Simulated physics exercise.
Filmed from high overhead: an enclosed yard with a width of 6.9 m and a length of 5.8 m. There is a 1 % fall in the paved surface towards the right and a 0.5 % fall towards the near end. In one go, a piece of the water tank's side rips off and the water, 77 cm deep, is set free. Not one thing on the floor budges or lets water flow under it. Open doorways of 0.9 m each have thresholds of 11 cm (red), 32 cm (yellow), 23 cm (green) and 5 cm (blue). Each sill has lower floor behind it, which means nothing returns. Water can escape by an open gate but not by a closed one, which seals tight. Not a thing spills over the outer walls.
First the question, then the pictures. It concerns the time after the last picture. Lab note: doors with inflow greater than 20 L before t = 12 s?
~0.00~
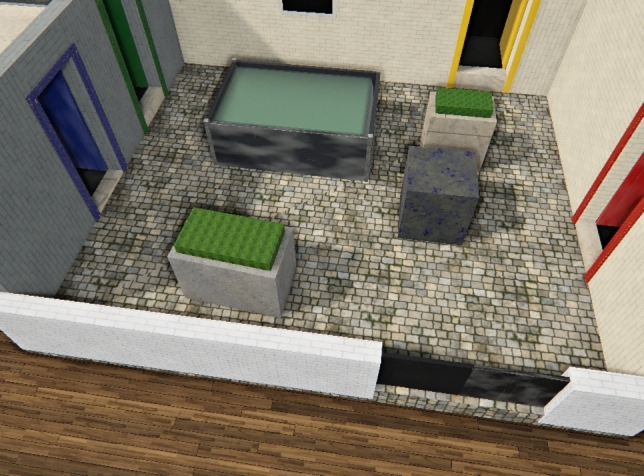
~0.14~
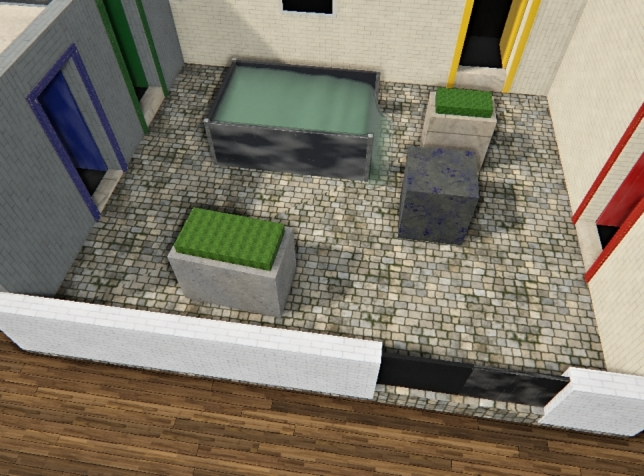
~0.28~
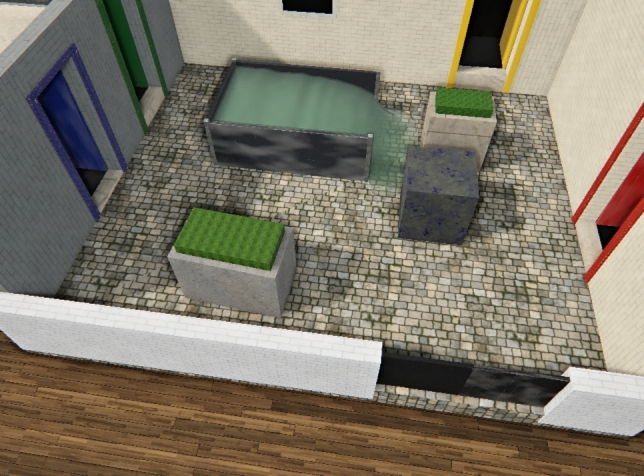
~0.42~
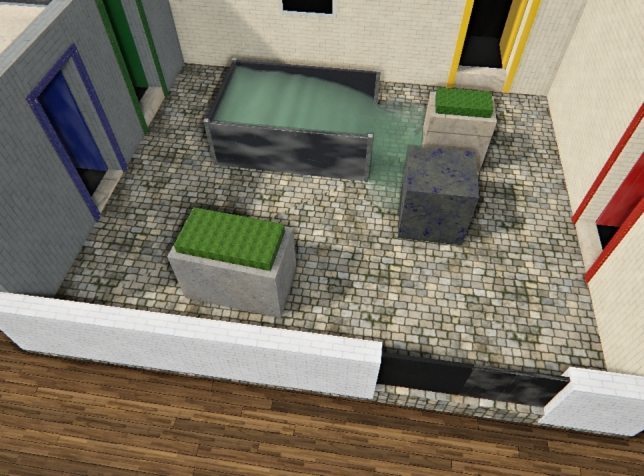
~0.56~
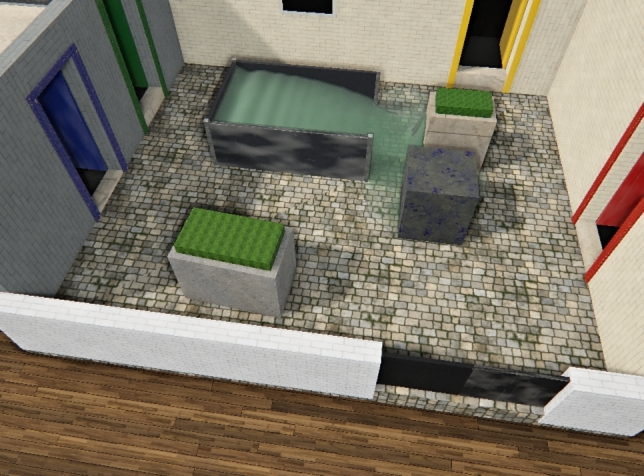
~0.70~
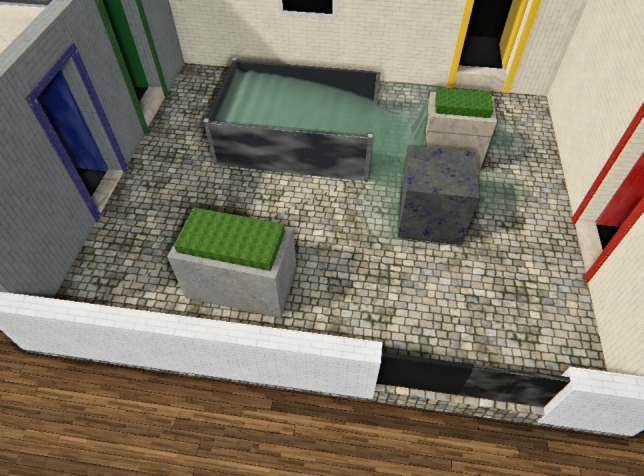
As I see it, red door: The inflow ends up higher than the cap. Yellow door: The inflow ends up lower than the cap. Green door: The inflow ends up lower than the cap. Blue door: The inflow ends up higher than the cap.
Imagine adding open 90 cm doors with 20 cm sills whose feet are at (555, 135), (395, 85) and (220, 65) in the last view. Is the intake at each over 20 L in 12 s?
The first one exceeds it, the second one doesn't reach it, and the third one doesn't reach it.
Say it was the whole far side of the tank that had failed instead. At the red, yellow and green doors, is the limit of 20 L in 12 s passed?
The red door comes out less than that, the yellow door less than that and the green door less than that.
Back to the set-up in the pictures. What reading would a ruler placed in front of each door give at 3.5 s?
Red 20 cm, yellow 25 cm, green 0 cm, blue 0 cm.
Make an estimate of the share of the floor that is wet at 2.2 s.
Wet share: Near 40 percent.
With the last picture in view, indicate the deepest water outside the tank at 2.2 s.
Roughly (551, 126).
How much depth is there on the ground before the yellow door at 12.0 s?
It's about 9.0 cm.
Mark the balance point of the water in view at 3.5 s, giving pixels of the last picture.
Pixel position near (437, 169).
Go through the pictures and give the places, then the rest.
In the first picture, still water, 77 cm deep, in the water tank at (297, 100).
In the second picture, water pours out at (370, 133) and has run 0.9 m, to (369, 184); typically 10 cm deep outside, 77 cm at the water tank's back.
In the third picture, the front is at (388, 192), 1.1 m from the gap at (370, 135); 1.3 m2 of floor is under water; 77 cm left at the back of the water tank.
In the fourth picture, the front is at a hidden place, 1.5 m from the gap at (370, 136); 2.4 m2 of floor is under water; 77 cm left at the back of the water tank.
In the fifth picture, the front is at a hidden place, 2.0 m from the gap at (370, 137); 3.8 m2 of floor is under water; 71 cm left at the back of the water tank.
In the sixth picture, the front is at (518, 139), 2.5 m from the gap at (369, 137); 5.4 m2 of floor is under water; 65 cm left at the back of the water tank.
After 1.4 s water covers 30 % of the floor and is deepest (55 cm) near (545, 101); red door 19 cm at the sill, 4 L in, yellow door 29 cm at the sill, 0 L in, green door not reached, blue door not reached.
After 2.2 s water covers 40 % of the floor and is deepest (46 cm) near (551, 126); red door 18 cm at the sill, 25 L in, yellow door 25 cm at the sill, 0 L in, green door not reached, blue door not reached.
After 3.5 s water covers 60 % of the floor and is deepest (31 cm) near (446, 92); red door 20 cm at the sill, 46 L in, yellow door 25 cm at the sill, 2 L in, green door not reached, blue door not reached.
After 7.0 s water covers 90 % of the floor and is deepest (19 cm) near (592, 319); red door 12 cm at the sill, 72 L in, yellow door 10 cm at the sill, 2 L in, green door 6 cm at the sill, 0 L in, blue door 1 cm at the sill, 0 L in.
After 12.0 s water covers 100 % of the floor and is deepest (13 cm) near (481, 385); red door 8 cm at the sill, 79 L in, yellow door 9 cm at the sill, 2 L in, green door 7 cm at the sill, 0 L in, blue door 8 cm at the sill, 57 L in.
